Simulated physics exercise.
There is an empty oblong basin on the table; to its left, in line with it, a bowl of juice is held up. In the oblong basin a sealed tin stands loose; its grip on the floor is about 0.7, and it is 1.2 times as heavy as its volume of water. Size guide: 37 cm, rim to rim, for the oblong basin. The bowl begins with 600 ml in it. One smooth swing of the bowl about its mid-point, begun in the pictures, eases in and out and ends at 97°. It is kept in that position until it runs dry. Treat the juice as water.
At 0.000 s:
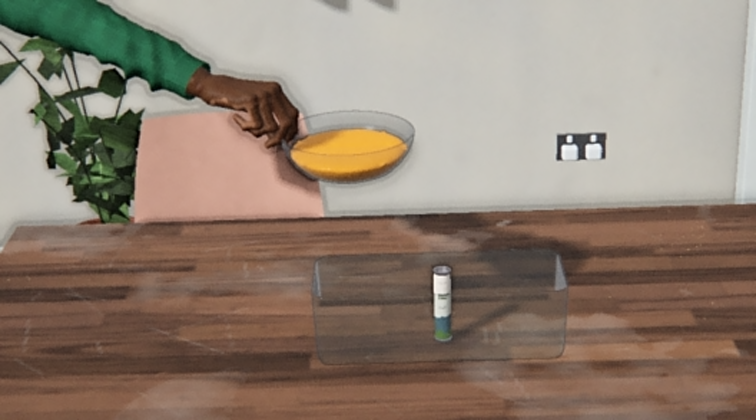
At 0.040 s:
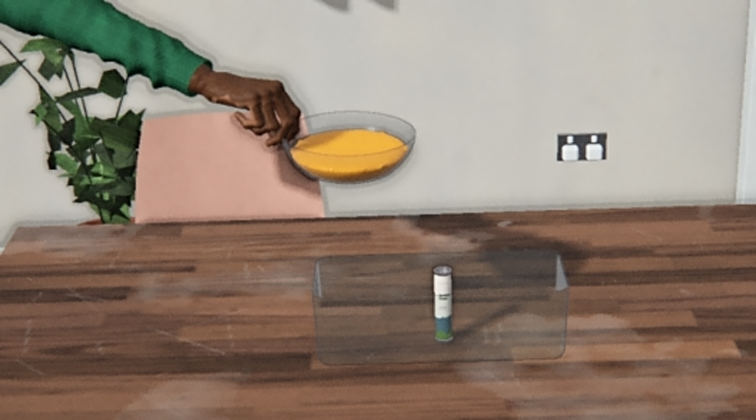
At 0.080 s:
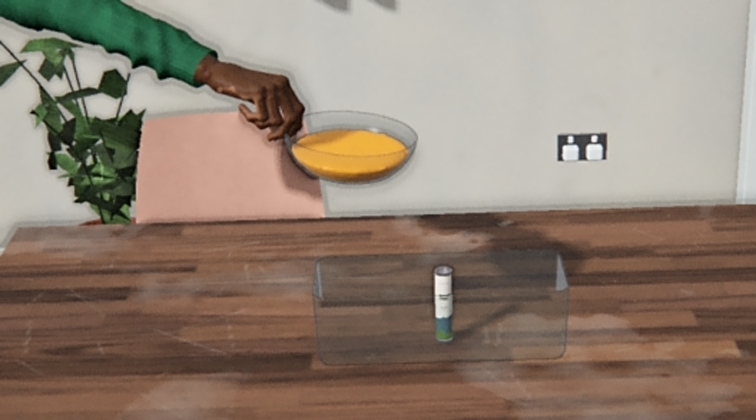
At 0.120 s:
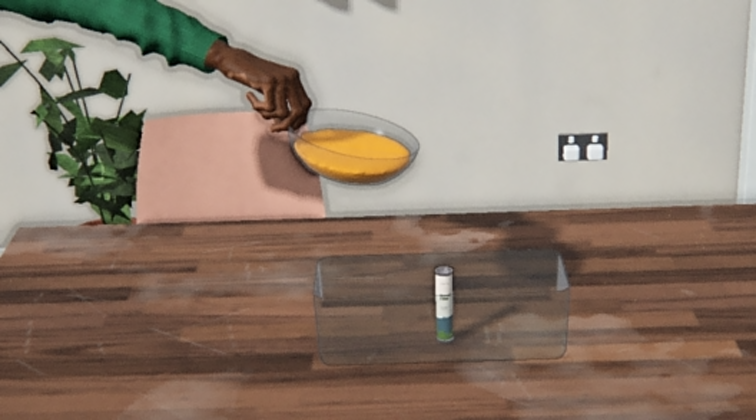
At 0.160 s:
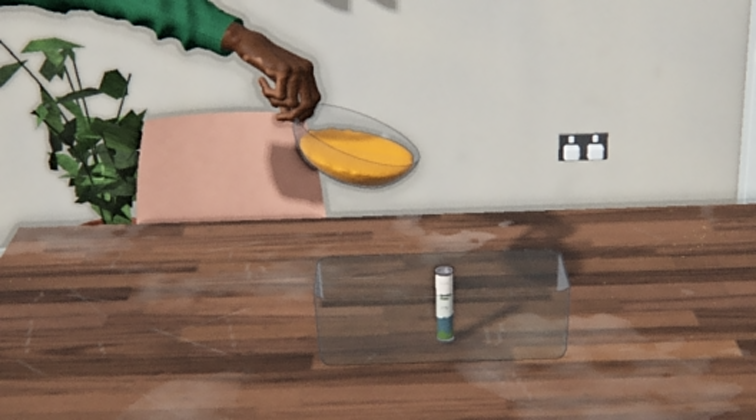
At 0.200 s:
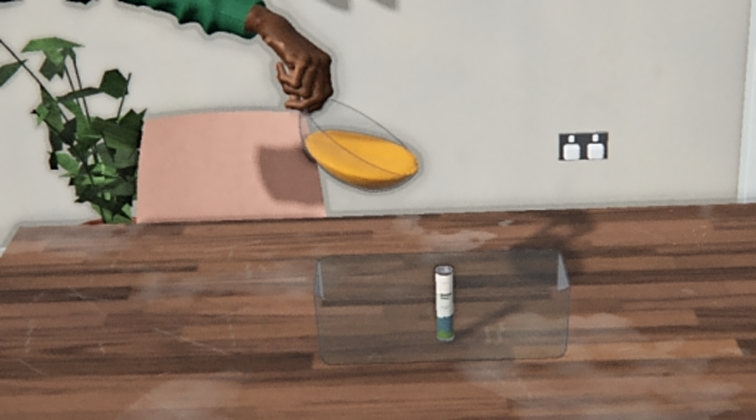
A clear bowl of orange juice, held up by a dark-skinned hand in a green sleeve, tilts clockwise, slightly at first and then steeply, its right rim dipping as the hand rises and shifts right. Below it, a clear oblong basin stands on a brown wooden table, with a small white, blue and green tin upright within its outline. The fixed, slightly raised front view shows a pale-walled room with a leafy plant, pink chair and double socket behind.
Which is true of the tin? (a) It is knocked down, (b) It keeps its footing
The answer is b.
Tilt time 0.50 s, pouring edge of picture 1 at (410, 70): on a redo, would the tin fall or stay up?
Then it tips over.
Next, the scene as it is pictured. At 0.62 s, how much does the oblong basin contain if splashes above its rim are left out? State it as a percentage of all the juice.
Around 94 in a hundred.
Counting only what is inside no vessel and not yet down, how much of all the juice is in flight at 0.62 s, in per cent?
Near 6 per cent, I'd say.
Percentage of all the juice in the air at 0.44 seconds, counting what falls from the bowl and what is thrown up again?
Roughly 68 %.
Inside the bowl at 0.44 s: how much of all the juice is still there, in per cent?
I'd estimate some 3 % remains.
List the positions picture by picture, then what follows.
In the first frame, tilt 0°; pouring edge (414, 131); surface from (290, 149) to (408, 146); the oblong basin's rim runs from (314, 278) to (563, 270); the tin's top is at (442, 273).
In the second frame, tilt 2°; pouring edge (415, 134); surface from (291, 149) to (408, 147).
In the third frame, tilt 6°; pouring edge (417, 139); surface from (292, 146) to (409, 149).
In the fourth frame, tilt 13°; pouring edge (419, 147); surface from (295, 142) to (411, 153).
In the fifth frame, tilt 23°; pouring edge (419, 157); surface from (300, 140) to (408, 156).
In the sixth frame, tilt 34°; pouring edge (417, 169); surface from (306, 139) to (410, 159); 1 per cent is over the edge.
After 0.44 s the tilt is 94° and 3 per cent is still to pour; the tin stands where it began.
After 0.62 s the tilt is 97° and 0 per cent is still to pour; the tin stands where it began.
After 0.80 s the tilt is 97° and 0 per cent is still to pour; the tin stands where it began.
After 1.00 s the tilt is 97° and 0 per cent is still to pour; the tin stands where it began.
In the end the tin stands where it began.
